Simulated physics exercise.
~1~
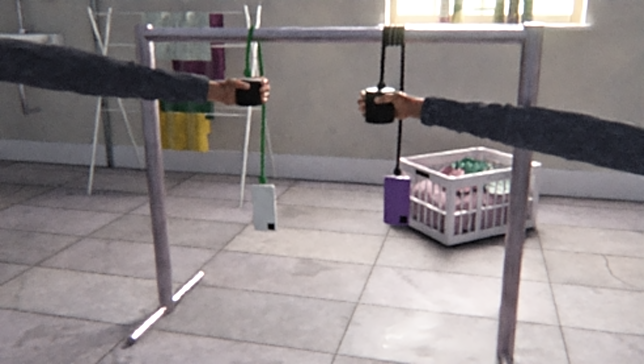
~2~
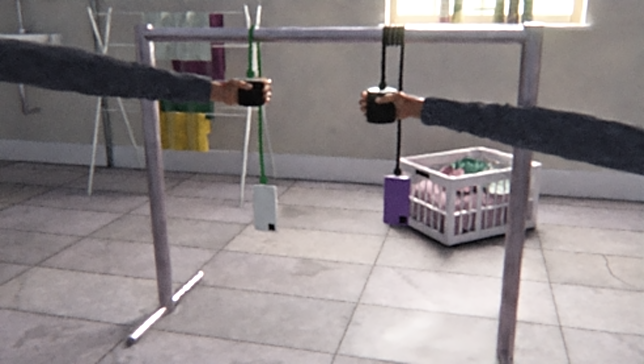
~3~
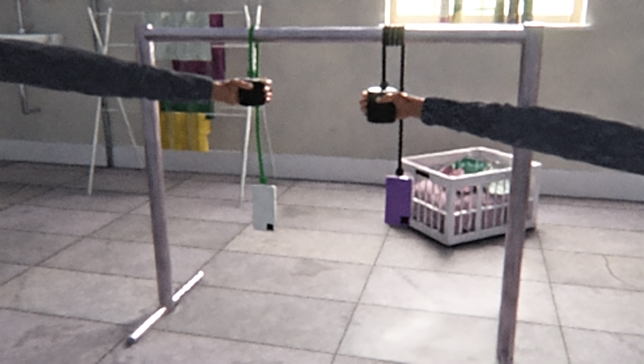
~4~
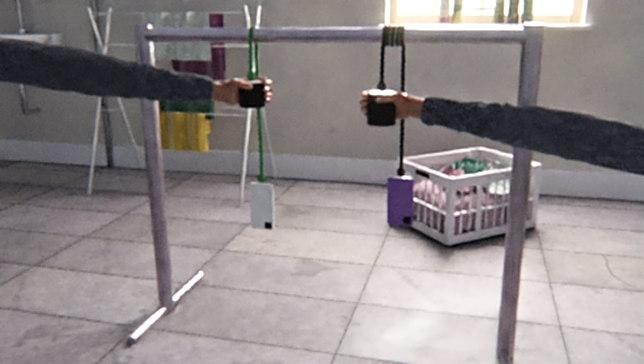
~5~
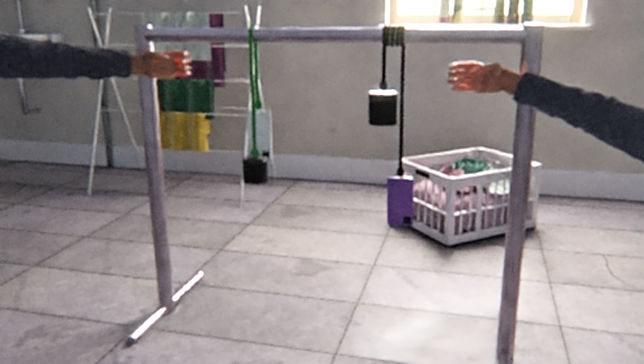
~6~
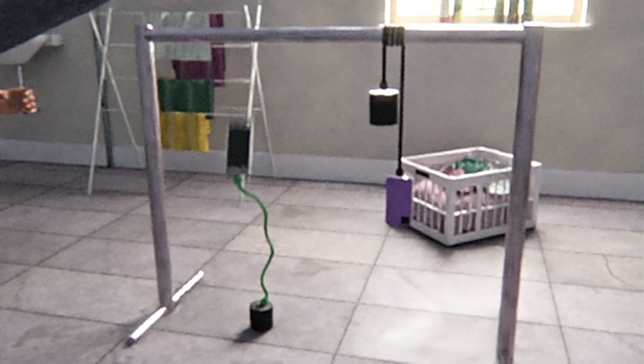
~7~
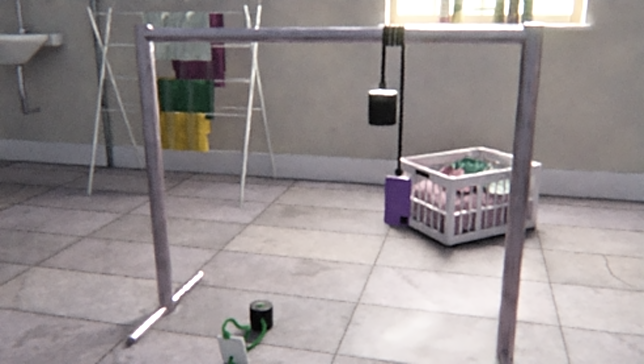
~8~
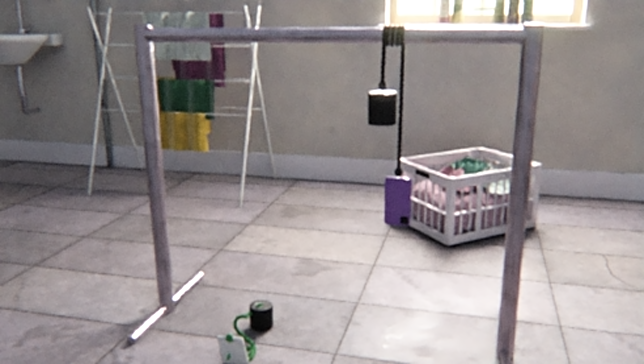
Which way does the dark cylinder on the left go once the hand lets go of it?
It moves down, dropping from below the bar until it rests on the tiled floor.
Two hands releasing dark cylinders roped over a bar, the left one dropping to the floor with its phone, the right staying hung.
